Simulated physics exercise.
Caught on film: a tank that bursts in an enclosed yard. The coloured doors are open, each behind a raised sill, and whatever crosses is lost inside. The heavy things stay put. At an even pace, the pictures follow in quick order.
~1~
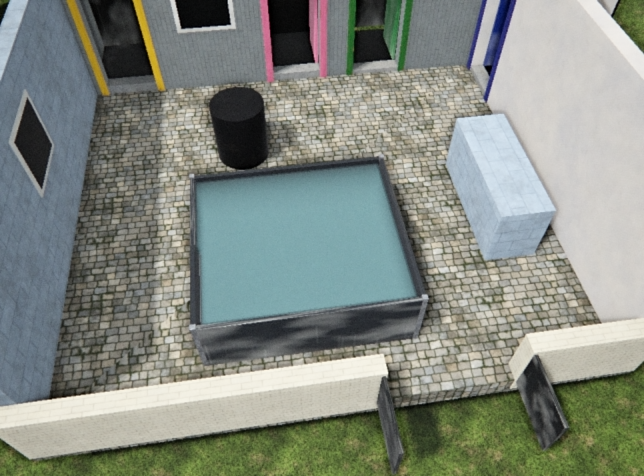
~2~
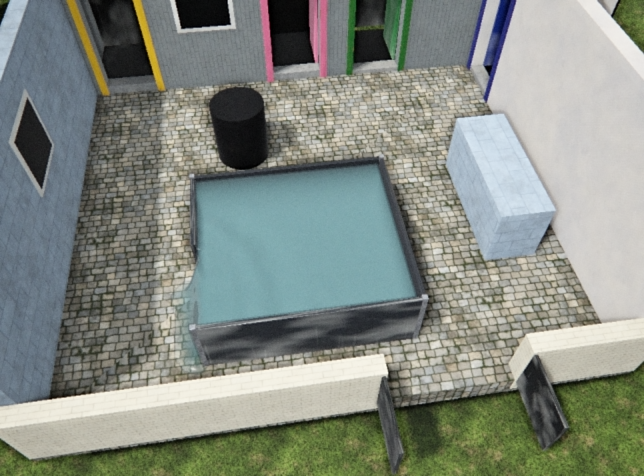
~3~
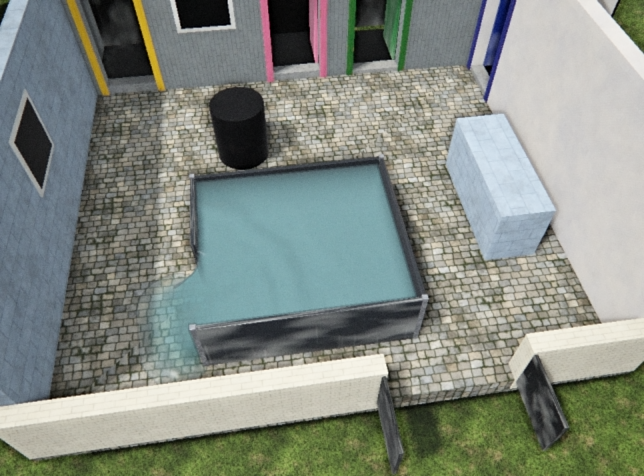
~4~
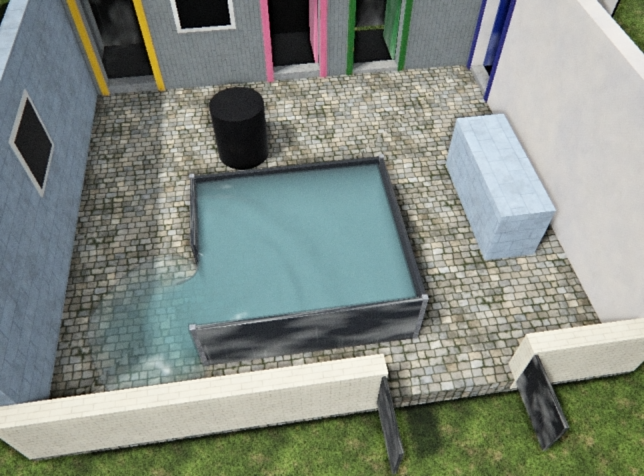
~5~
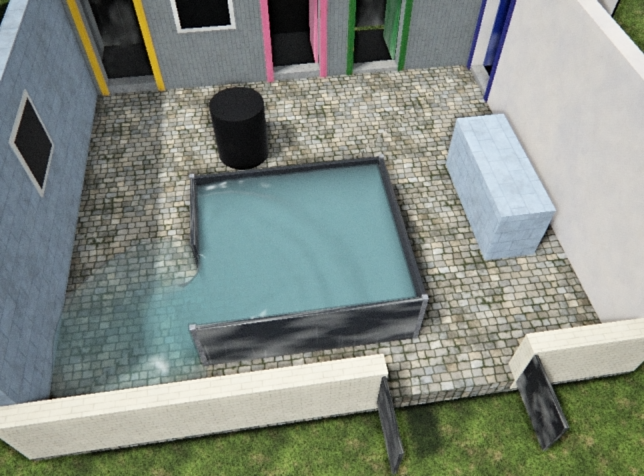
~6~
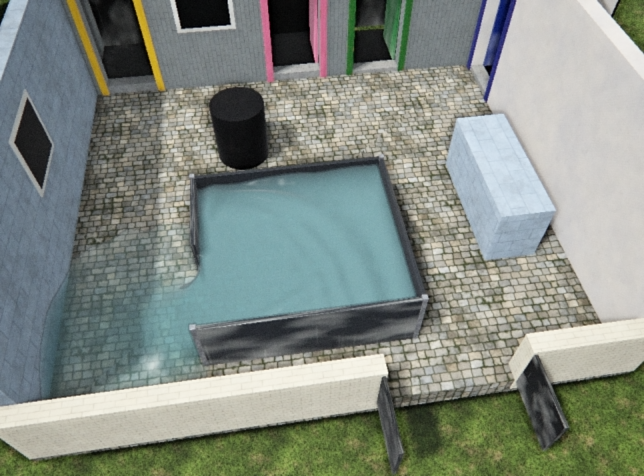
In a walled, stone-paved yard with coloured door surrounds, a black cylinder and a pale blue block, a square open tank stands full and still. Water breaks out through its left side near the front corner, then spreads leftward across the paving and laps against the blue wall.
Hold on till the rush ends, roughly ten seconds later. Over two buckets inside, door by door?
My prediction: The blue door ends up over two buckets; the green door ends up within two buckets; the pink door ends up within two buckets; the yellow door ends up over two buckets.
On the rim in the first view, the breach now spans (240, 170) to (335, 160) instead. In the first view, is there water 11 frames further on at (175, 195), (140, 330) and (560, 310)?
Point by point: Swamped, untouched and untouched.
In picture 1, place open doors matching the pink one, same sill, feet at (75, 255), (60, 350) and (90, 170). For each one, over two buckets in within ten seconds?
Exceeds the limit; exceeds the limit; falls short.
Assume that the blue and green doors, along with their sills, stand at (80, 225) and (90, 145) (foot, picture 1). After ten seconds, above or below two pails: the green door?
The green one tops the limit, as far as I can tell.
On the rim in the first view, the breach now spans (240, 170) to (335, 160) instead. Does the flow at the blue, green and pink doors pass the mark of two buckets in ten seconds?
Blue door exceeds the limit, green door exceeds the limit, pink door exceeds the limit.
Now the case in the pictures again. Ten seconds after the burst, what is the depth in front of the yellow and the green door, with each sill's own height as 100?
First around 80 percent, second around 60 percent.
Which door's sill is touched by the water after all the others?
I'd go with the blue one.
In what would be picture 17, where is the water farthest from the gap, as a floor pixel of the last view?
My guess is roughly (98, 99).
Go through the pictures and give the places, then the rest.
The open tank at (299, 236) is whole and still, in the first frame.
Water pours out at (203, 308) and has run to (195, 369), in the second frame.
Water pours out at (204, 311) and has run to (146, 298), in the third frame.
Water pours out at (205, 312) and has run to (94, 323), in the fourth frame.
The front is at (54, 378), out from the gap at (205, 312), in the fifth frame.
The front is at (72, 265), out from the gap at (205, 311), in the sixth frame.
A moment on, water covers 15 % of the floor; the blue door not reached, the green door not reached, the pink door not reached, the yellow door not reached.
Next, water covers 30 % of the floor; the blue door not reached, the green door not reached, the pink door not reached, the yellow door not reached.
Then, water covers 50 % of the floor; the blue door not reached, the green door not reached, the pink door wet at the sill, nothing in, the yellow door over two buckets in.
Later, water covers 90 % of the floor; the blue door under two buckets in, the green door wet at the sill, nothing in, the pink door wet at the sill, nothing in, the yellow door far over two buckets in.
In the end, water covers 100 % of the floor; the blue door far over two buckets in, the green door wet at the sill, nothing in, the pink door wet at the sill, nothing in, the yellow door far over two buckets in.
